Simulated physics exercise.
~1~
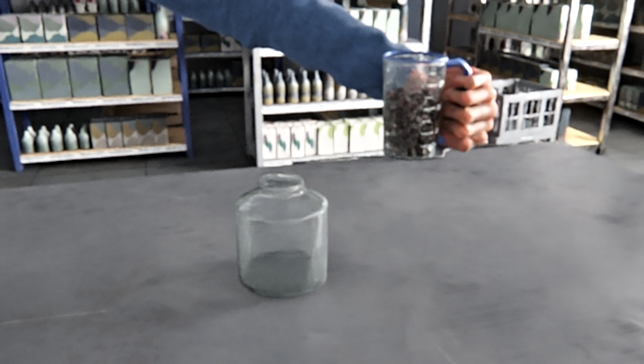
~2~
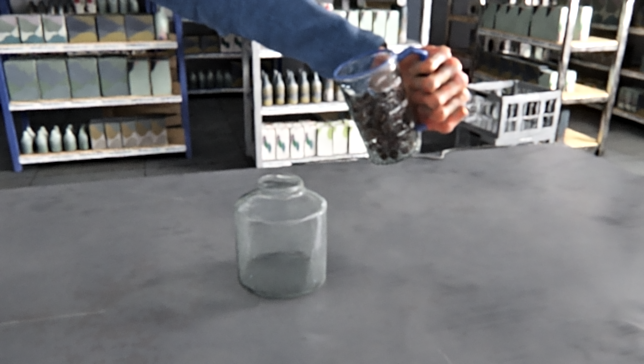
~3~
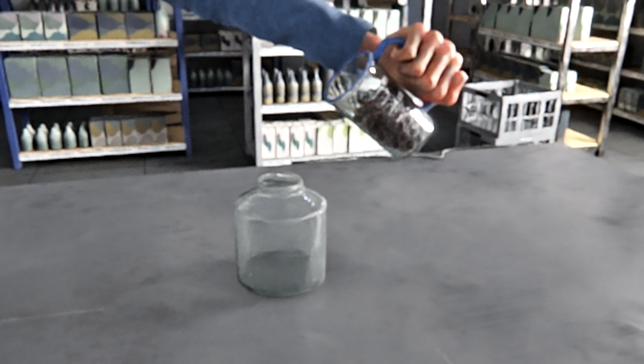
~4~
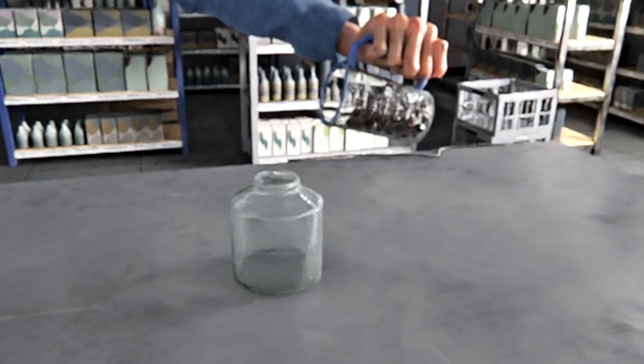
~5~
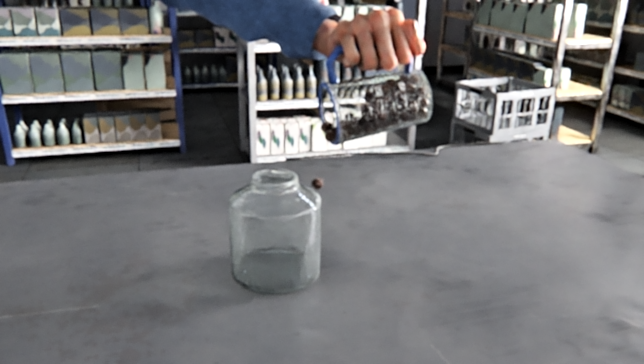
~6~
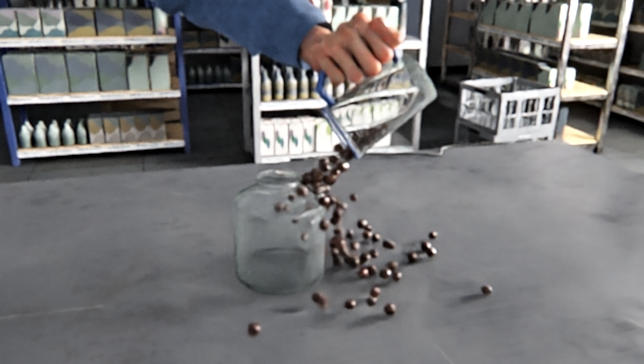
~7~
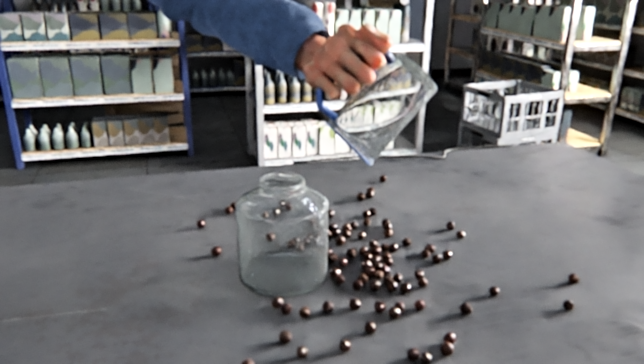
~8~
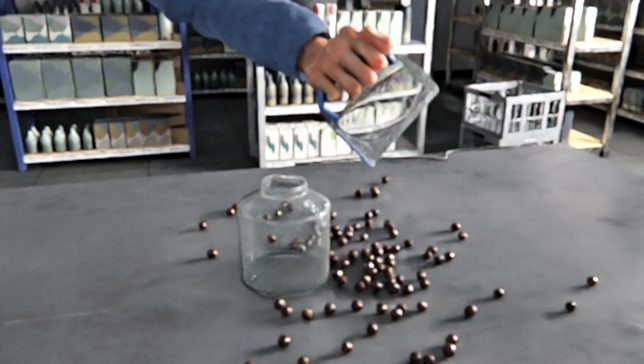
In a storeroom, a hand tipping a clear cup of brown chocolate balls, missing the glass jar and scattering them across the grey table.
